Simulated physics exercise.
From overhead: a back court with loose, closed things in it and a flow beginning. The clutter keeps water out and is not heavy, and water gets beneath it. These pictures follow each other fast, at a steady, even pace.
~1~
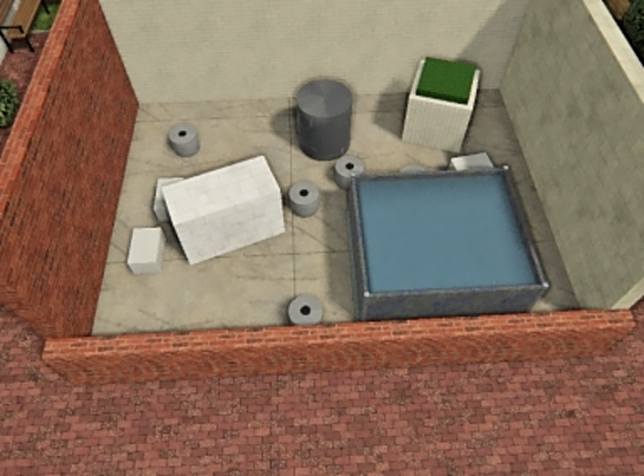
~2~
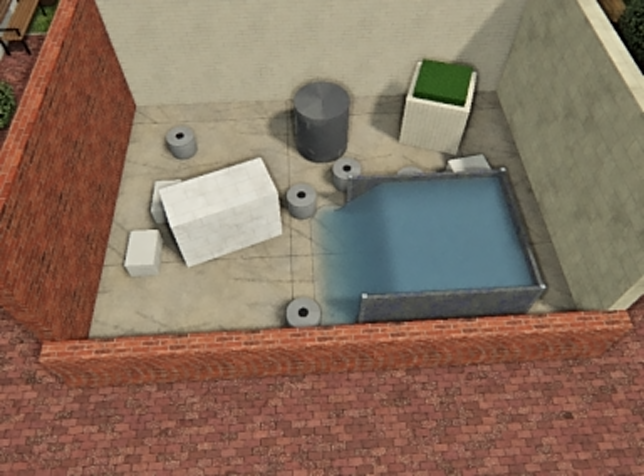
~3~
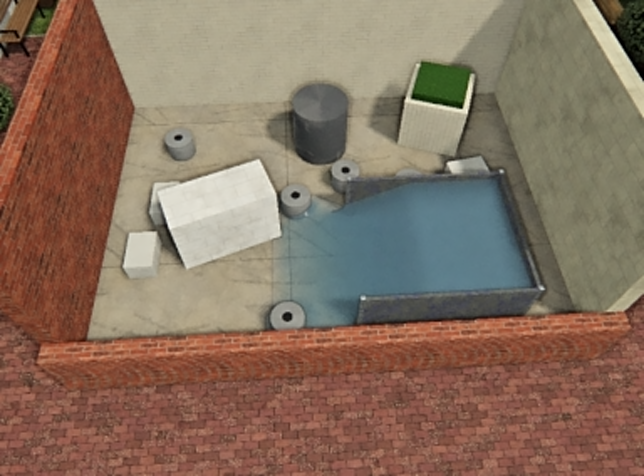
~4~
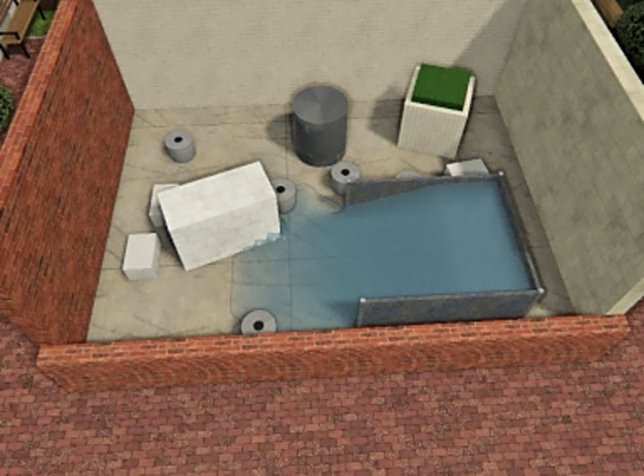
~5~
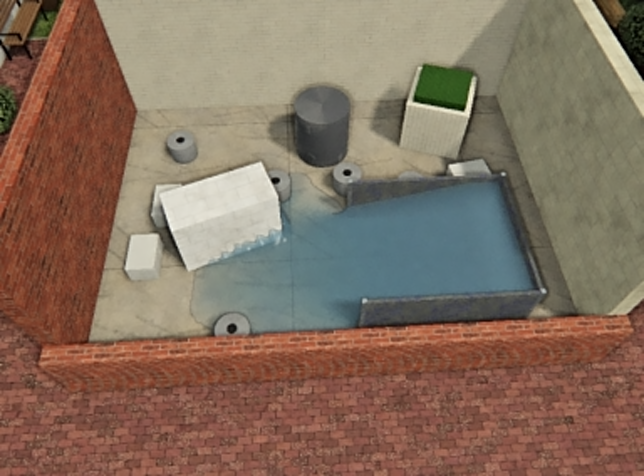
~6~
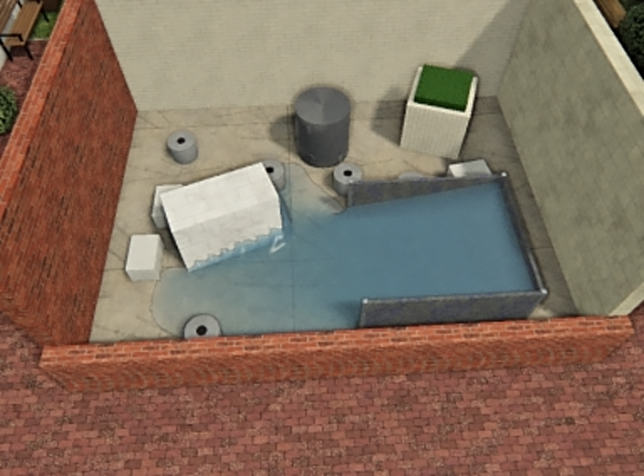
A blue pool in a grey-walled tank fills the right side of a walled back court, seen from high above with red brick paving in front. A large pale block sits left of centre, near small grey tubs, a dark grey cylinder and a green-topped white box behind. The tank's left side opens, water spreads leftward around the block, and two tubs slide left while the rest stay put.
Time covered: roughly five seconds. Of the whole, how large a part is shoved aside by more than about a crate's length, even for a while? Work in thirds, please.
Within the middle band.
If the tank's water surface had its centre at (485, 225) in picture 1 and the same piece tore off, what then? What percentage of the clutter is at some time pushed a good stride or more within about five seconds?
I'd put it at around 80 per cent.
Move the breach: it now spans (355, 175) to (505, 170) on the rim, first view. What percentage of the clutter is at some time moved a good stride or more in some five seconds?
90 per cent or thereabouts.
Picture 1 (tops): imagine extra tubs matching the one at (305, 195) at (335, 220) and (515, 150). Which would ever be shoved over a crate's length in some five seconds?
The first relocated; the second largely stays.
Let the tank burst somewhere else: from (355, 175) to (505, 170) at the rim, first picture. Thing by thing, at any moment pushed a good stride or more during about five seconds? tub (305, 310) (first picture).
Going by the pictures, this one stopped short.
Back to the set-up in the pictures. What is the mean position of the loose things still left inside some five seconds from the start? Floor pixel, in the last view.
On the floor of the last picture, roughly (301, 156).
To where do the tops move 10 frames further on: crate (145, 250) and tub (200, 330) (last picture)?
Roughly (144, 210) for the first, roughly (83, 301) for the second.
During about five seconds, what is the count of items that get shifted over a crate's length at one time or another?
So the number is 5.
A moment on, 2 of 8 are well off their spots; 1 afloat.
Next, 3 of 8 are well off their spots; 2 afloat.
Later, 5 of 8 are well off their spots; 5 afloat.
In the end, 5 of 8 are well off their spots, and 5 have been at some point; 5 afloat.
